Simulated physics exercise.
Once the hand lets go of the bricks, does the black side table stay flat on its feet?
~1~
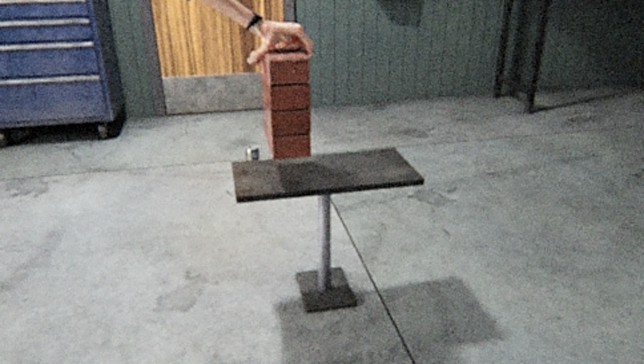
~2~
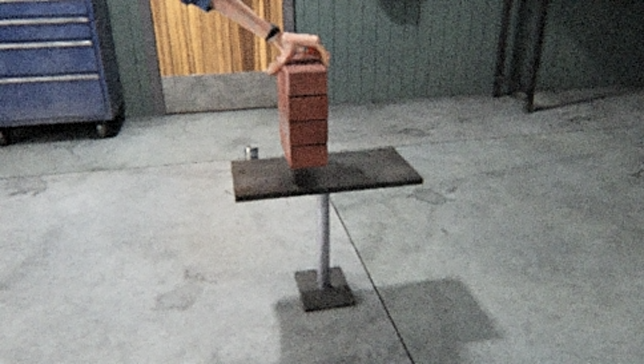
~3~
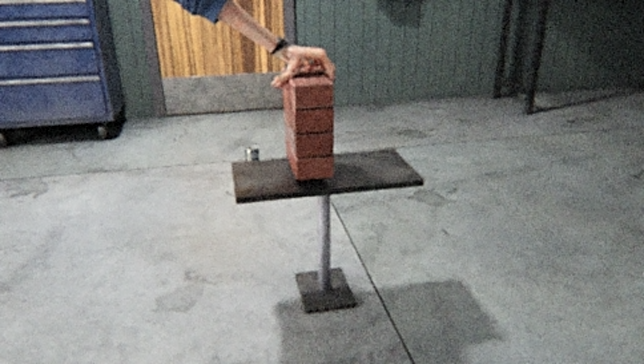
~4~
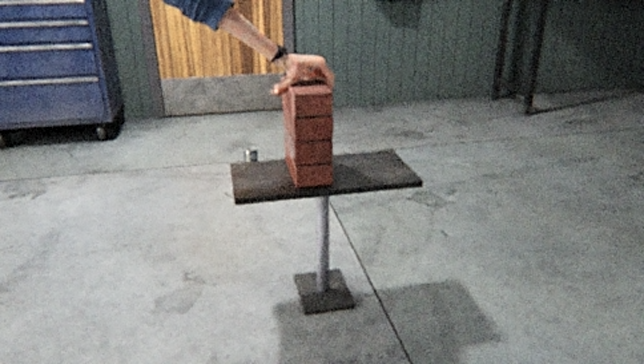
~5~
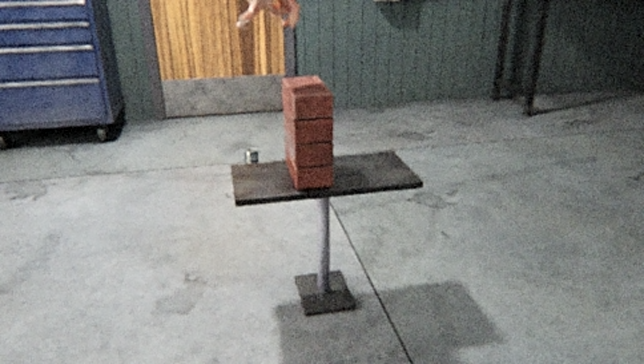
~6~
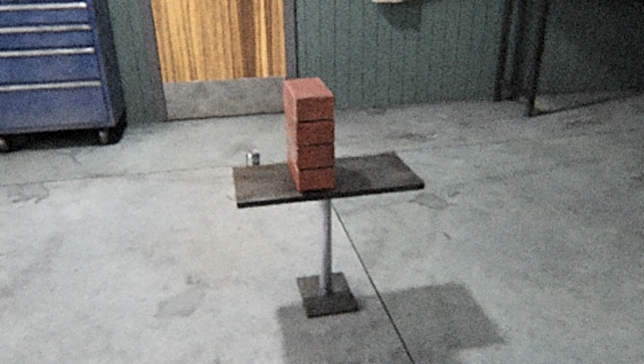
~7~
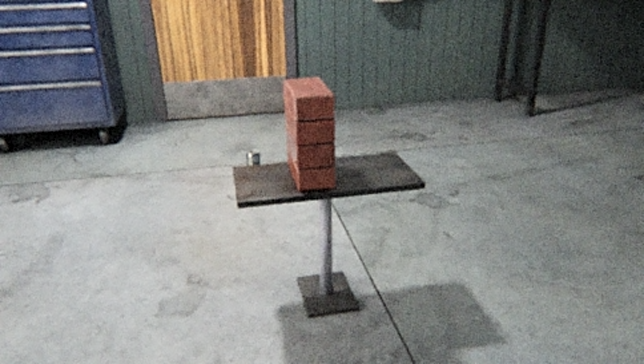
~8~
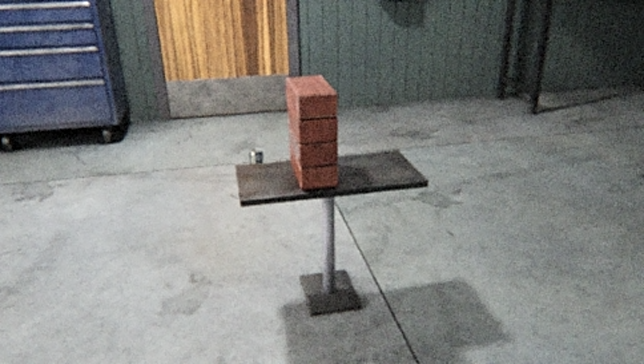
Yes, the side table stays flat on the floor after the hand draws away, with the bricks still standing on top of it.
To begin with, a hand grips the top of a stack of four red bricks and holds it over a slim black side table on a concrete floor. The hand carries the stack a little to the right and lowers it toward the tabletop. The bricks come to rest upright near the middle of the top, with the fingers still on them. Then the hand lets go and draws back up, out of view. The view sways slightly, but the bricks stay neatly stacked and the table stands steady beneath them to the end.
